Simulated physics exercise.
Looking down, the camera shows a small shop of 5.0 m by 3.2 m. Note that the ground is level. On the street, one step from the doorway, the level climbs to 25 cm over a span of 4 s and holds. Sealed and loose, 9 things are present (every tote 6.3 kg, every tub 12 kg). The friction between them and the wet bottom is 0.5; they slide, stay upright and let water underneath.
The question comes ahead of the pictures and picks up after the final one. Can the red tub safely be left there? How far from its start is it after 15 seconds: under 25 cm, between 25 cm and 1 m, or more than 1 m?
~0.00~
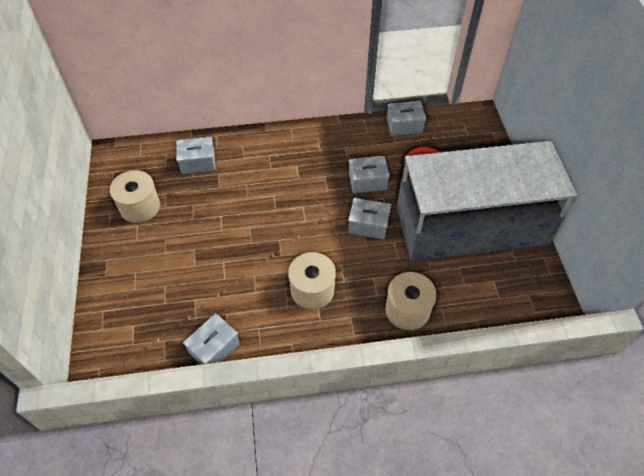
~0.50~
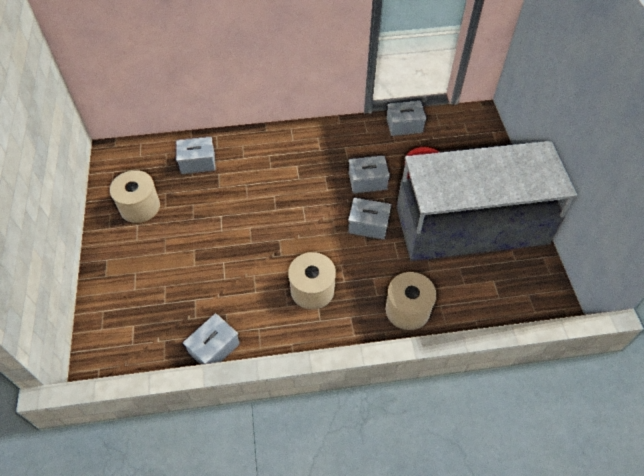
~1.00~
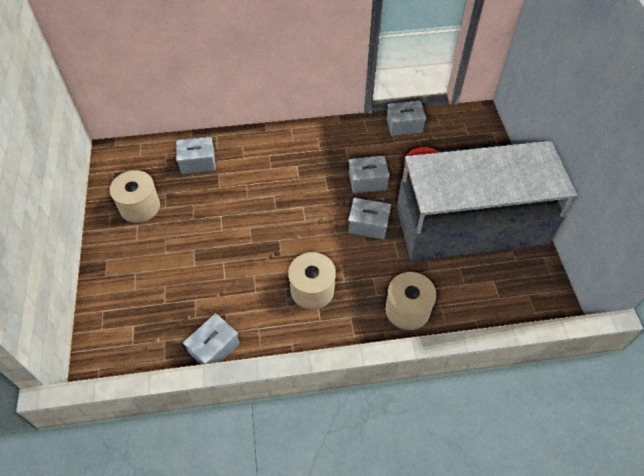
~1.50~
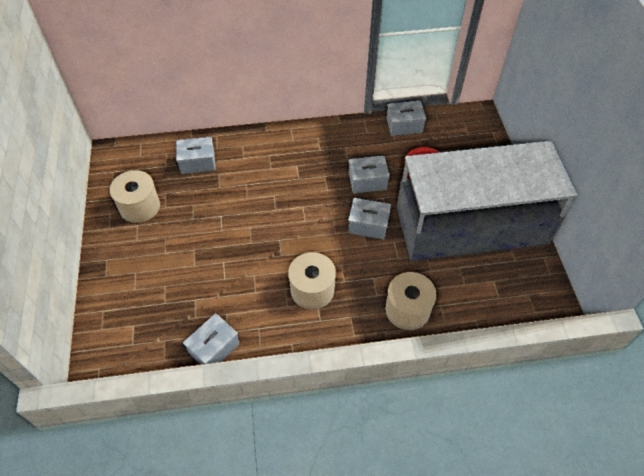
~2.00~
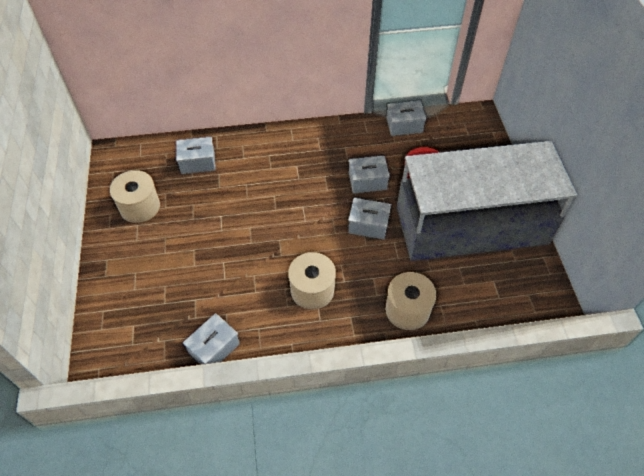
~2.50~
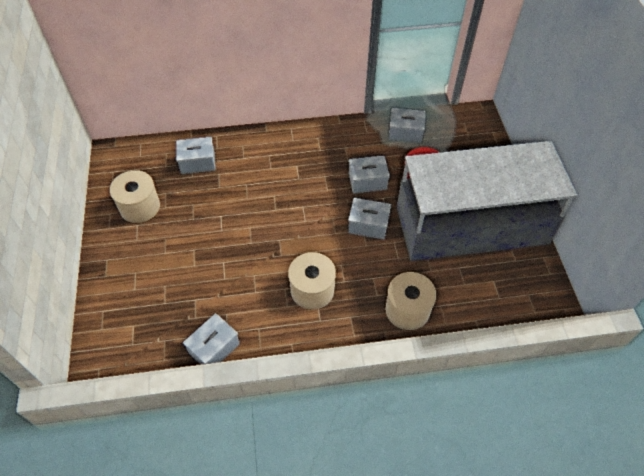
Result: A long trip.
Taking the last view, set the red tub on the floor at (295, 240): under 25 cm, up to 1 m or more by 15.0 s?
Answer: It covers a big distance.
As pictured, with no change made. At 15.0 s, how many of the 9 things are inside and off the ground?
At that instant the tally stands at 9.
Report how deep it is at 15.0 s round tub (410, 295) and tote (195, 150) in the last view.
I'd put it at 10 cm and 16 cm respectively.
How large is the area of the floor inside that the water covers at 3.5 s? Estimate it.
Wet area: Approx. 3.0 m2.
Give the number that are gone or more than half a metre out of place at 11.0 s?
6.
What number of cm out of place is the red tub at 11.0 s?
300 cm or so by then.
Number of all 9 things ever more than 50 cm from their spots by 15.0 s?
I count 9.
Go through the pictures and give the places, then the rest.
In the first picture, the red tub at (426, 163) rests on the ground; 0.0 m2 under water; 0 of 9 have shifted.
In the second picture, the red tub at (426, 163) rests on the ground; water covers 0.0 m2; 0 of 9 have shifted.
In the third picture, the red tub at (426, 163), on the bottom; water covers 0.0 m2; 0 of 9 have shifted.
In the fourth picture, the red tub at (426, 163) rests on the ground; water covers 0.0 m2; 0 of 9 have shifted.
In the fifth picture, the red tub at (426, 163) rests on the ground; water covers 0.1 m2; 0 of 9 have shifted.
In the sixth picture, the red tub at (426, 163) rests on the ground; water covers 0.4 m2; 1 of 9 have shifted.
After 3.5 s the red tub is near (426, 163), 0.0 m from its start, aground; 0 afloat.
After 6.8 s the red tub is near (253, 201), 1.9 m from its start, aground; 0 afloat.
After 11.0 s the red tub is near (131, 263), 3.2 m from its start, afloat; 7 afloat.
After 15.0 s the red tub is near (88, 281), 3.6 m from its start, afloat; 9 afloat.
